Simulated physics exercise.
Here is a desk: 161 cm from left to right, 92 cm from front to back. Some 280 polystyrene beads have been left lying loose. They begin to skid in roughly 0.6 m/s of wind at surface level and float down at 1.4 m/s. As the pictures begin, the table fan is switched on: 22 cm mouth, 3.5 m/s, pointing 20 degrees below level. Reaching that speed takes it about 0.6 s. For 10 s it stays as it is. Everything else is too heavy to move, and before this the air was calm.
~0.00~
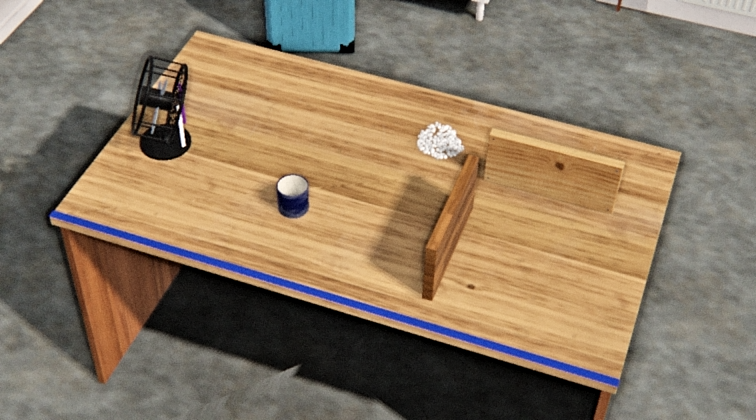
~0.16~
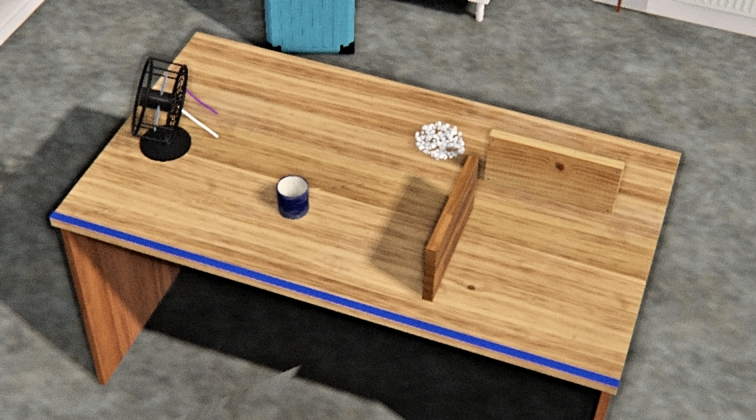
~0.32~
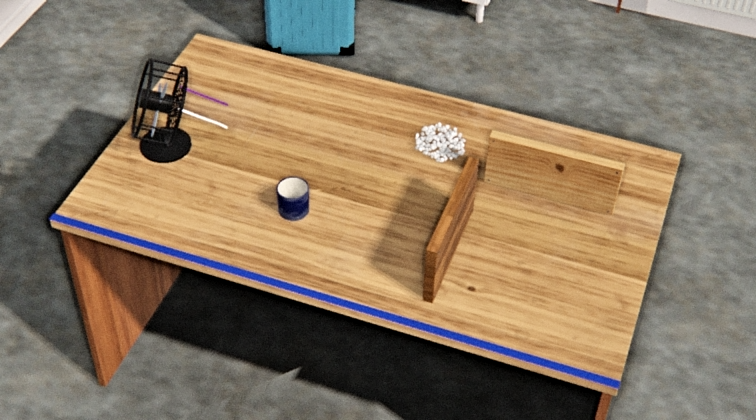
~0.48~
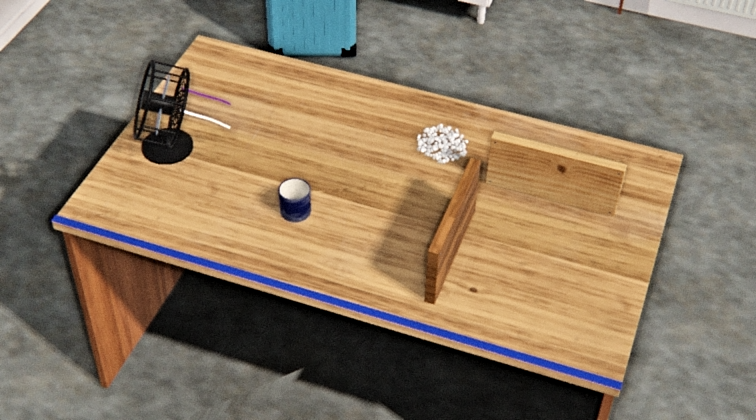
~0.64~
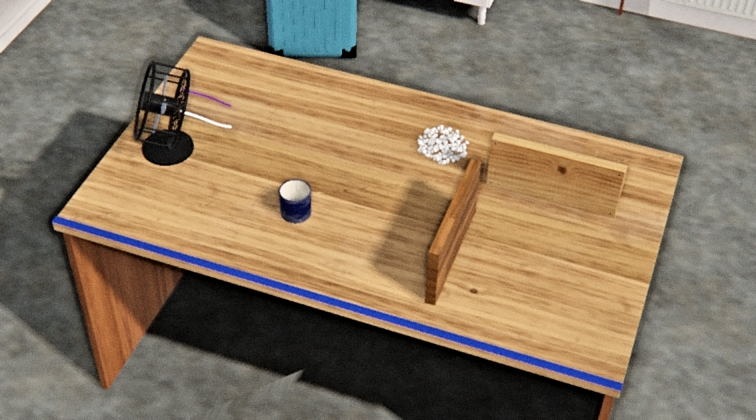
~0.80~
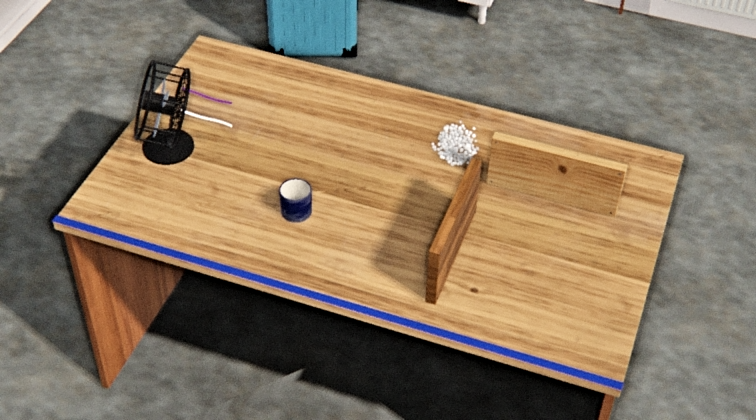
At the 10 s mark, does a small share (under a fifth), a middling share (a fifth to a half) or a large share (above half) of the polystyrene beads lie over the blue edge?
A small share.
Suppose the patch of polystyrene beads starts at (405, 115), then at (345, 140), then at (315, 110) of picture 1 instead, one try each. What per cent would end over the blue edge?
Taking the three spots in order, you'd get around 0 percent, 0 percent and 0 percent.
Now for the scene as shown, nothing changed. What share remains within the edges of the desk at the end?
Result: Some 0 %.
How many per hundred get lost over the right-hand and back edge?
About 40 per cent right-hand, about 60 per cent back.
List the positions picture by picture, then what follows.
In the first frame, the middle of the polystyrene beads is near (442, 142), none has stirred yet and the mouth of the table fan is at (159, 99).
In the second frame, the middle of the polystyrene beads is near (443, 142), none has stirred yet and the blue edge is centred on (317, 298).
In the third frame, the middle of the polystyrene beads is near (443, 144), none has stirred yet, the top of a board is at (557, 150) and the top of a board is at (454, 202).
In the fourth frame, the middle of the polystyrene beads is near (445, 145) and none has stirred yet.
In the fifth frame, the middle of the polystyrene beads is near (445, 146) and about 1 % have left their places.
In the sixth frame, the middle of the polystyrene beads is near (456, 145), the farthest in sight from the table fan is at (474, 129) and about 75 % have left their places.
After 2.0 s, 0 % are over the blue edge; 99 % have settled or left.
After 3.2 s, 0 % are over the blue edge; 100 % have settled or left.
After 5.5 s, 0 % are over the blue edge; 100 % have settled or left.
After 10.0 s, at the end, 0 % are over the blue edge.
